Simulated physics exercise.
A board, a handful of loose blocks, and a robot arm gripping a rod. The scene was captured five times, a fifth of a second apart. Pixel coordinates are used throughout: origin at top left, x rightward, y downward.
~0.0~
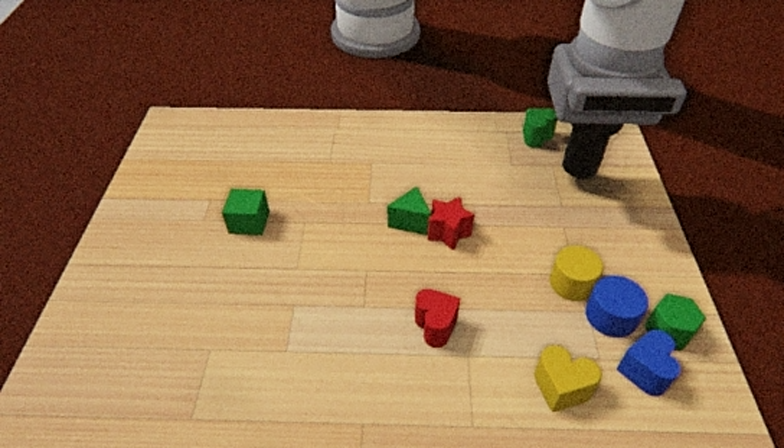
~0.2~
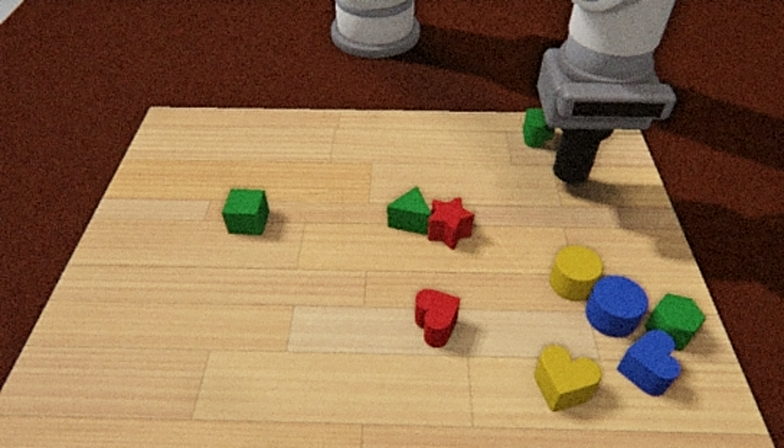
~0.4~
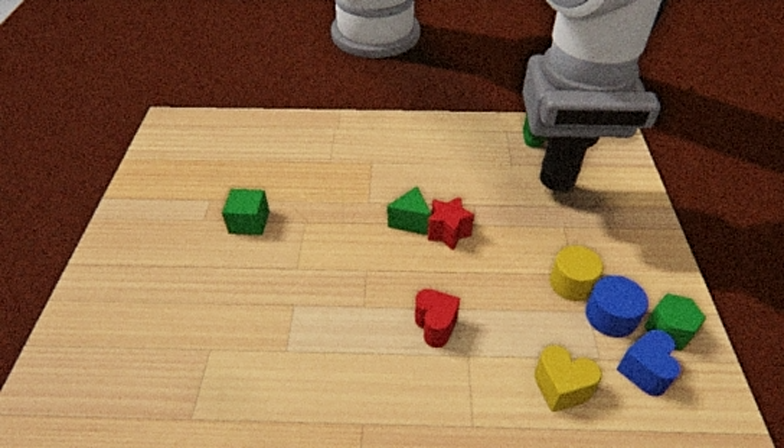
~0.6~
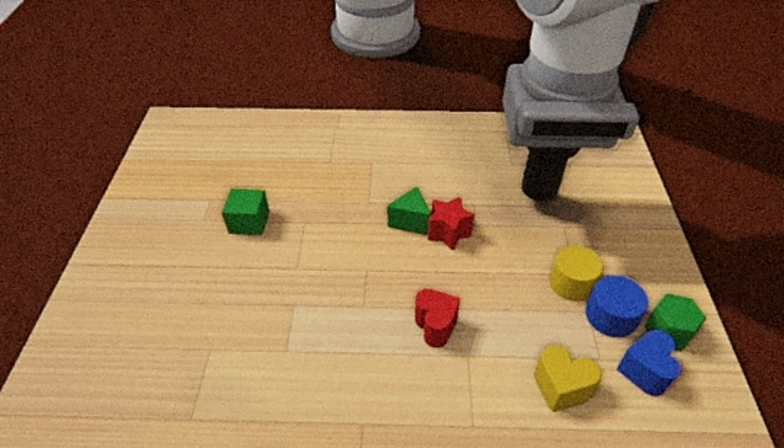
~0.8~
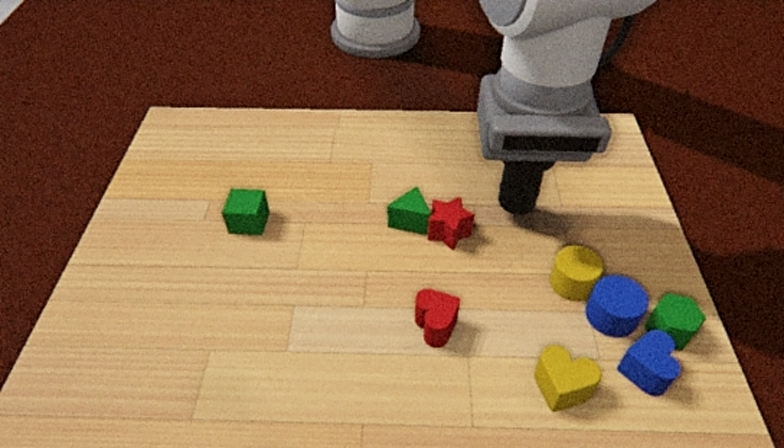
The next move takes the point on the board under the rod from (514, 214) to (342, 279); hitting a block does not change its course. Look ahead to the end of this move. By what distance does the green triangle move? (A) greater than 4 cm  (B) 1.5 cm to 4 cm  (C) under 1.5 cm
(B)
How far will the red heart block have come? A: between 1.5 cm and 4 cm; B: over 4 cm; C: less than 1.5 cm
It's C.
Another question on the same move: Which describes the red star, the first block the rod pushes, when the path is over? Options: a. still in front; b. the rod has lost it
Letter a.
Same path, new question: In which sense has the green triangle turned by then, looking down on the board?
The block spins clockwise.
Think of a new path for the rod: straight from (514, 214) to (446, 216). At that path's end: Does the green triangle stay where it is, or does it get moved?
Here the green triangle moves off its spot.
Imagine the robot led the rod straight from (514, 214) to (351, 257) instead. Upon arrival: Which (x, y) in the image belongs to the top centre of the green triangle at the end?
It should be at (380, 202) by then.
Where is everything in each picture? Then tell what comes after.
The first frame shows rod's lower end (580, 168); green triangle (412, 201); red heart block (438, 306); red star (451, 211).
The second frame shows rod (571, 173); blocks still.
The third frame shows rod (557, 180); blocks still.
The fourth frame shows rod (539, 190); blocks still.
The fifth frame shows rod (517, 202); green triangle (412, 201); red heart block (438, 306); red star (451, 211).
What follows on the original path. One third of the way, rod (462, 223); green triangle (401, 202), turned 30° clockwise; red star (429, 221).
Two thirds of the way, rod (403, 245); green triangle (388, 203), turned 75° clockwise; red star (367, 244).
At the end, rod (341, 268); green triangle (388, 203), turned 75° clockwise; red heart block still; red star (301, 266).
